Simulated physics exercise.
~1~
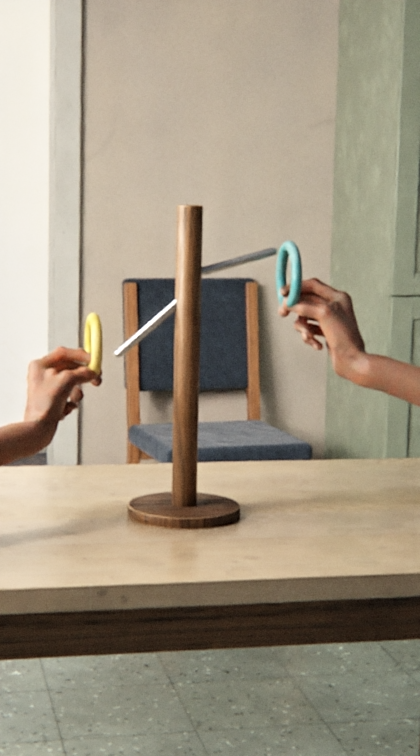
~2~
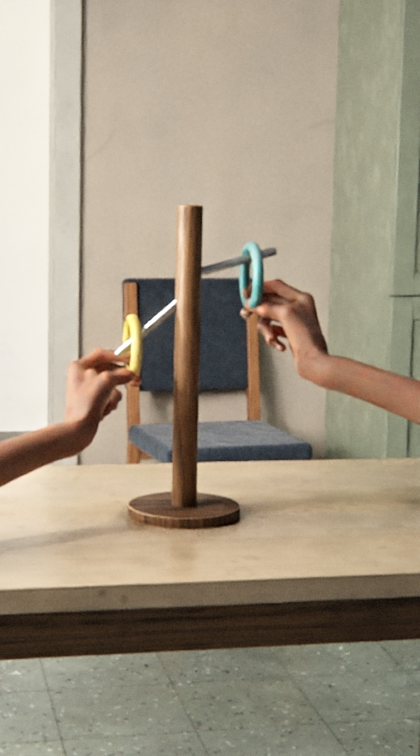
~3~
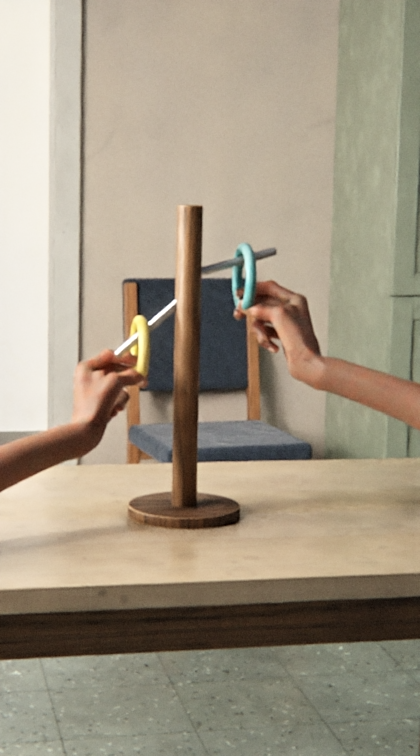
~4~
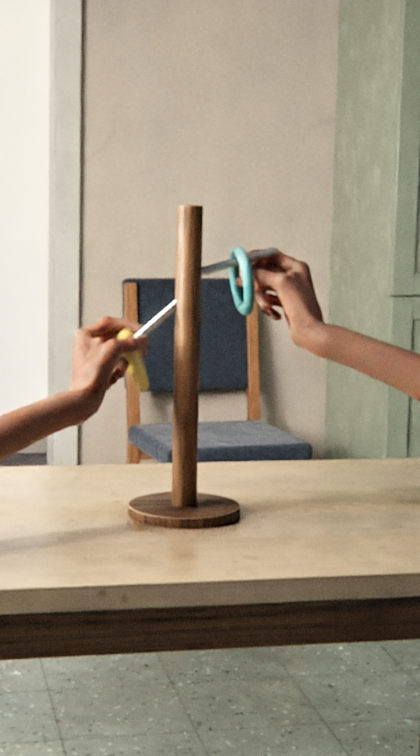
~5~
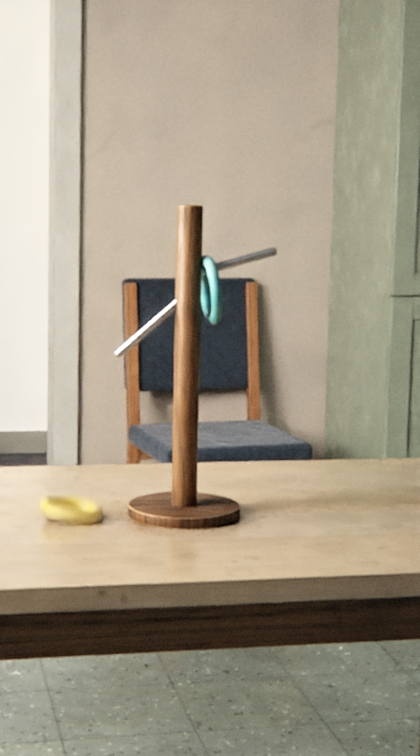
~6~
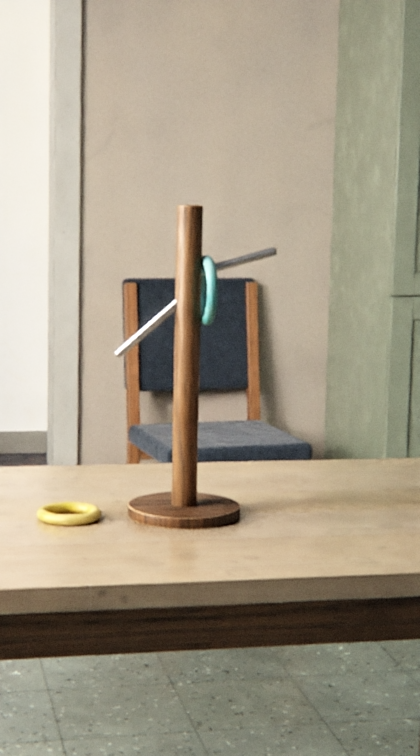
The video shows two hands bringing a yellow ring and a turquoise ring inward onto the sloping metal pegs of a wooden stand, then letting go. The yellow ring drops to the table at left, while the turquoise ring stays hanging beside the post.
